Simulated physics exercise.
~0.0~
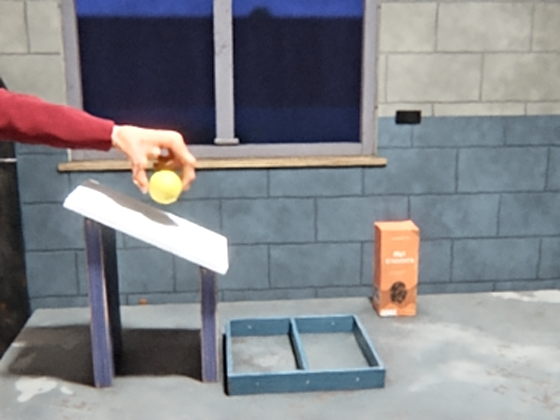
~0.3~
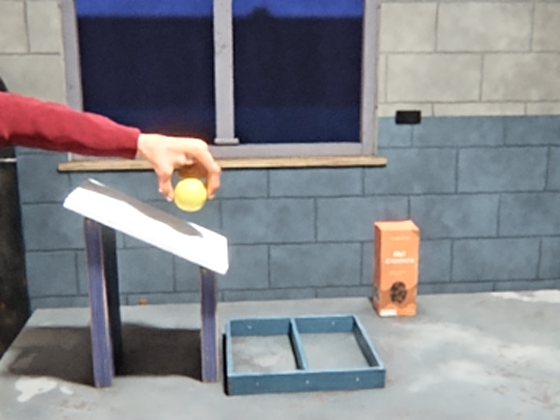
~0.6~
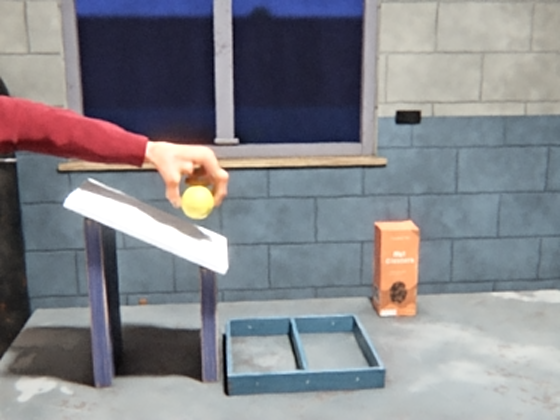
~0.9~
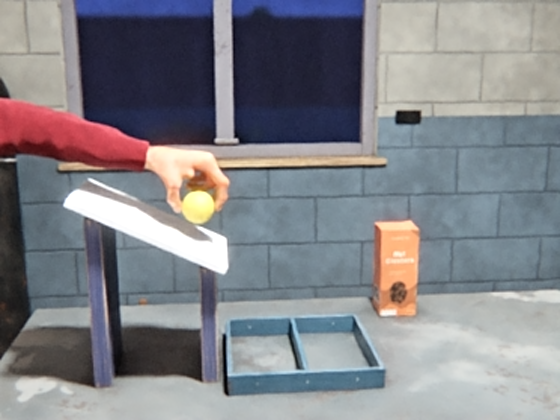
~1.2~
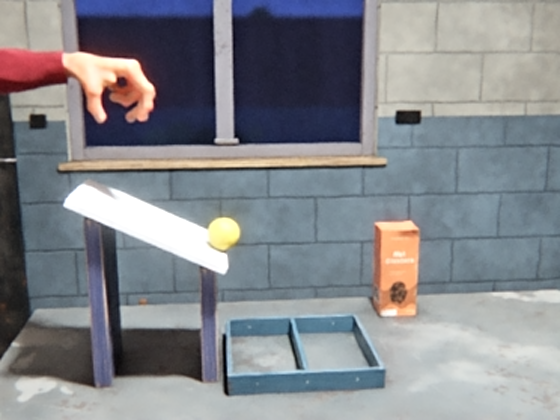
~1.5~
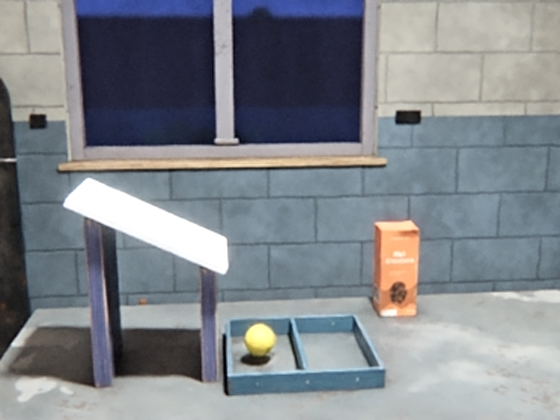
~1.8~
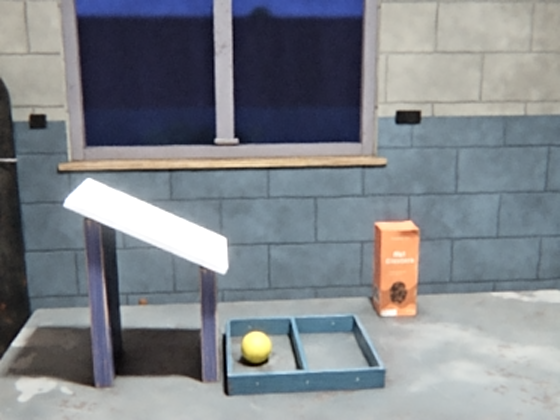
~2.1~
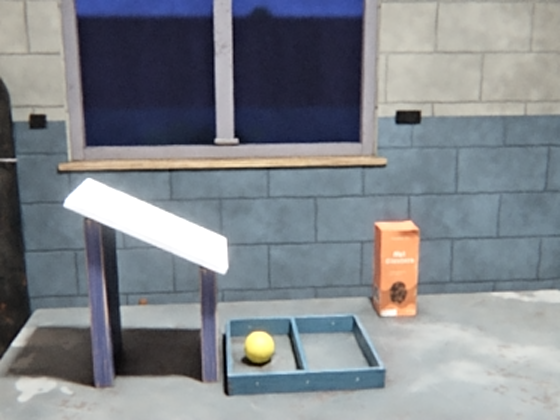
In front of a grey and blue block wall with a dark window, a slanted white board on legs stands beside a blue tray with two bays, with an orange carton to the right. A hand in a red sleeve holds a yellow lemon above the board. The hand carries it right and down, close to the board's lower end. The fingers let go and the hand draws back to the left as the lemon reaches the lower edge. The lemon drops into the tray, shifts slightly, and rests in the bay nearer the board, while the carton stays in place.
